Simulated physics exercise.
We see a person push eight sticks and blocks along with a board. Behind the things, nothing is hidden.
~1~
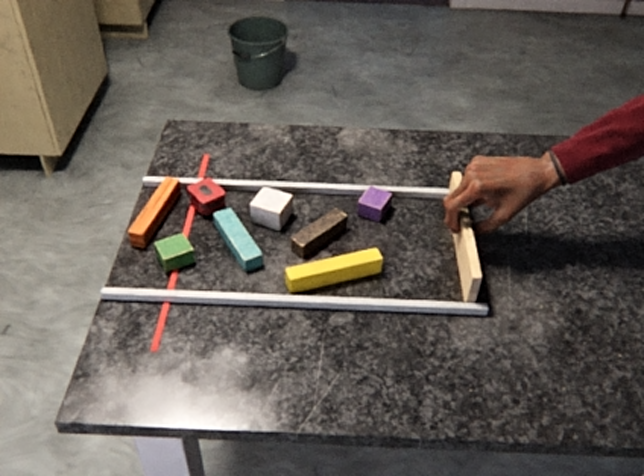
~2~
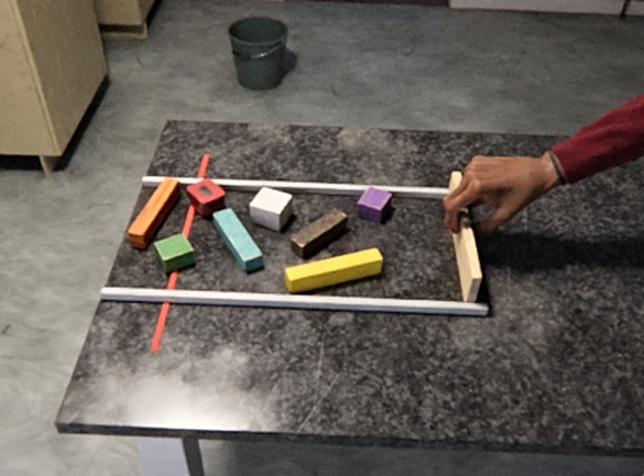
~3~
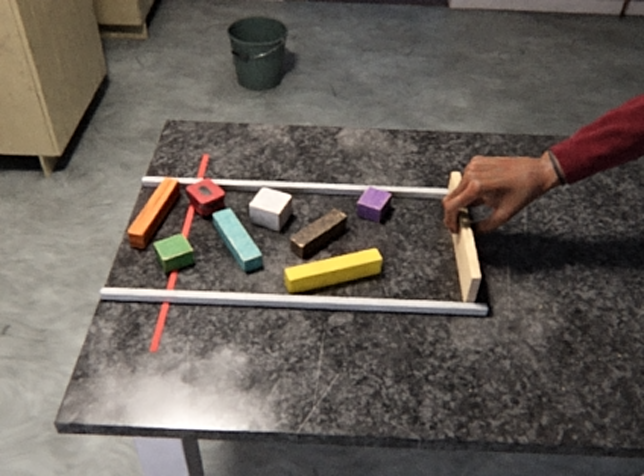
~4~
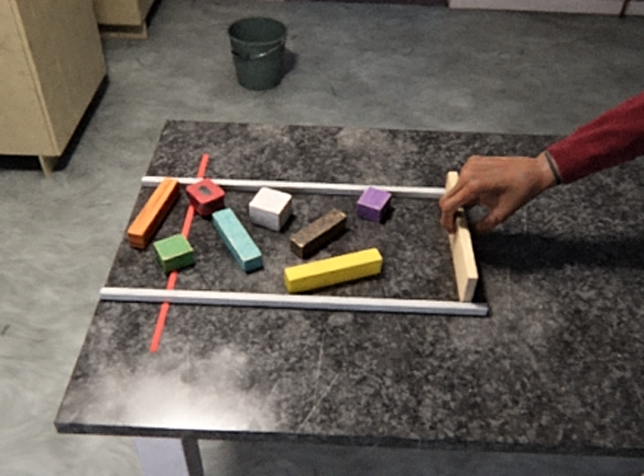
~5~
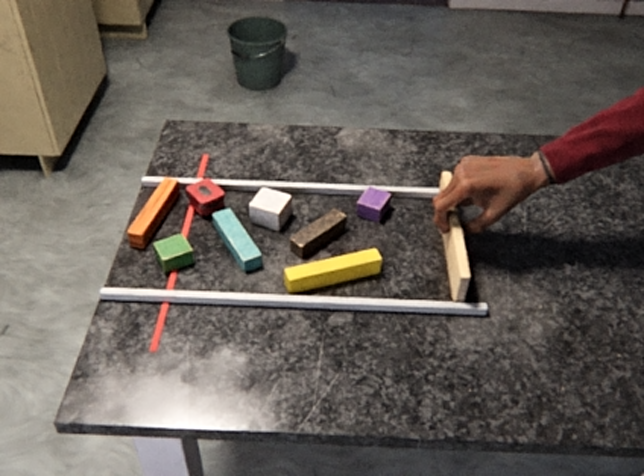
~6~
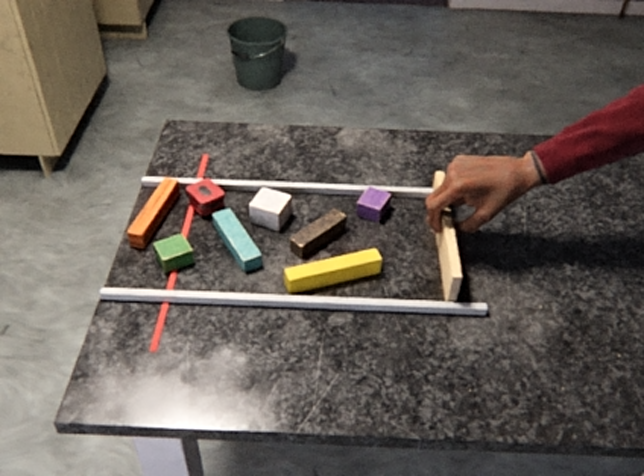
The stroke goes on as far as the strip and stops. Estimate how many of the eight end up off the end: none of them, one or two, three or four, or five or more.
One or two.
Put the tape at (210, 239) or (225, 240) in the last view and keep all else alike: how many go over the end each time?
Respectively 1 and 0.
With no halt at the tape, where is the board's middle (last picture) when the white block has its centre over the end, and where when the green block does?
With the white block it sits around (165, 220), with the green block around (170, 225).
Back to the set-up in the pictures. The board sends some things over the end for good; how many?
Result: A total of 2.
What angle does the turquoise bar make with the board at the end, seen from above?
Roughly 35° out of line.
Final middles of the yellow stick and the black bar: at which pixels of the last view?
You'll see the yellow stick at (126, 271), with the black bar at (174, 227).
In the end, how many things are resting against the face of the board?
It's touching 3 at the end.
Early on, none off yet; orange stick at rest near (155, 212); green block at rest near (174, 253); red case at rest near (206, 198).
A while later, none off yet; orange stick at rest near (154, 212); green block at rest near (174, 253); red case travelled a little near (191, 198).
Finally, the number that fall off is one or two; lost, red case and orange stick.
